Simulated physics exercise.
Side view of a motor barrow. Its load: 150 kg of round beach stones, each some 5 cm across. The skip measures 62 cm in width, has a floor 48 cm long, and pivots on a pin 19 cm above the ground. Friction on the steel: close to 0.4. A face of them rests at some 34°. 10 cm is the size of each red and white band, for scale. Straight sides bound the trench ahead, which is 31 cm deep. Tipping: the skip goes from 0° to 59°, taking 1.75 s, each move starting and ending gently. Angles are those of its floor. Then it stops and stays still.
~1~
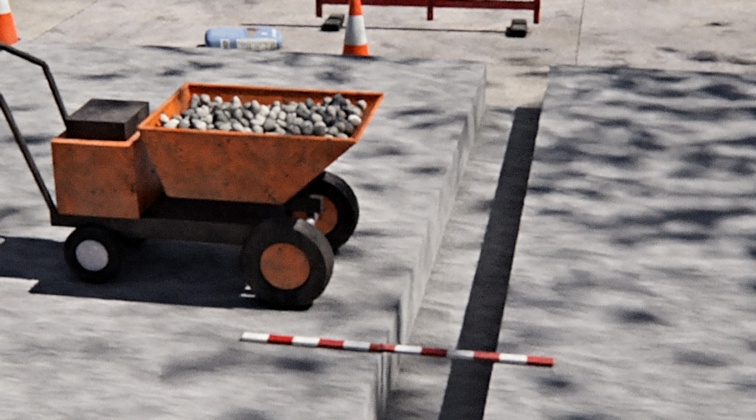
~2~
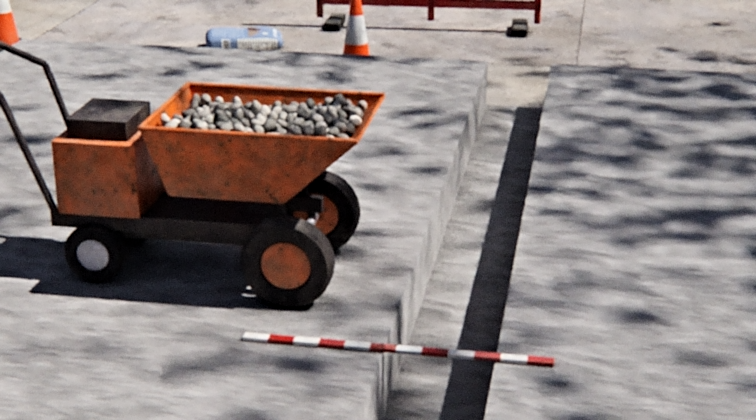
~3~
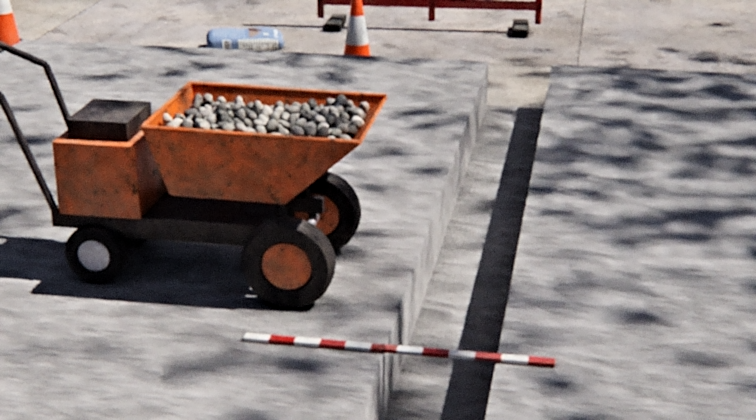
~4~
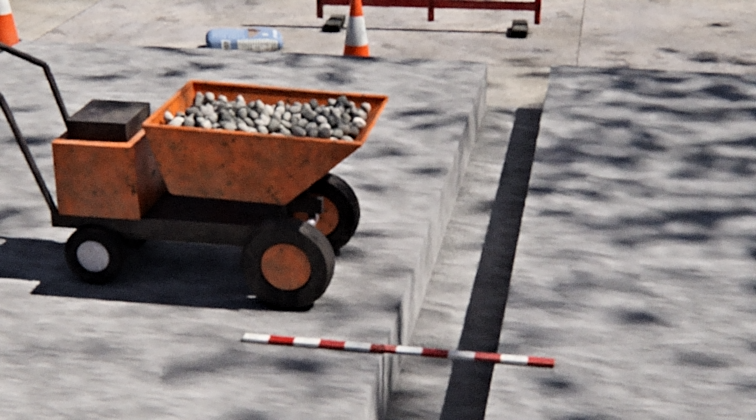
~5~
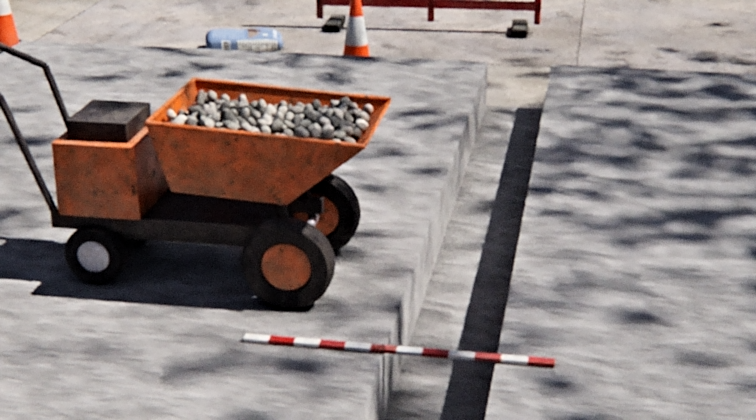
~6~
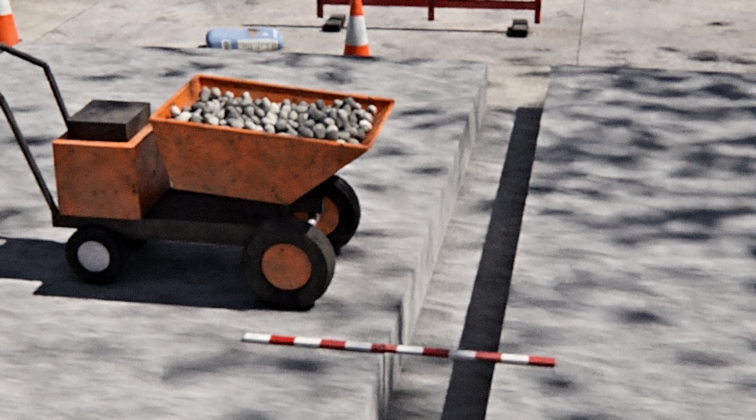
At first, an orange motor barrow loaded with grey and white stones stands still on pale paving, left of a narrow trench with a red-and-white striped pole lying across it. Then its skip begins tilting slightly, the rear rising gently towards the trench side while the wheels stay put.
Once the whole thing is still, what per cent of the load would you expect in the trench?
I would expect about 78 per cent.
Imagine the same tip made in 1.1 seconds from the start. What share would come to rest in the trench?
Near 70 per cent.
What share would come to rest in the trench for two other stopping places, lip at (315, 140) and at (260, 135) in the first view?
Close to 100 percent in the first case, 80 percent in the second.
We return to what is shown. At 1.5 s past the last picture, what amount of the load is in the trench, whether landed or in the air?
35 per cent or so by then.
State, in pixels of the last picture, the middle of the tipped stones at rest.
Roughly (480, 335), I'd say.
Then, 1.0 s after the last picture the floor is at 50°, 99 % in the skip, 1 % in the trench; the foremost stones are at (455, 220).
Then, 1.5 s after the last picture the floor is at 59°, 55 % in the skip, 36 % in the trench, 9 % past the trench; the foremost stones are at (568, 303).
Then, 1.9 s after the last picture the floor is at 59°, 27 % in the skip, 52 % in the trench, 21 % past the trench; the foremost stones are at (671, 311).
Then, 3.9 s after the last picture the floor is at 59°, 0 % in the skip, 78 % in the trench, 22 % past the trench; the foremost stones are at (743, 312).
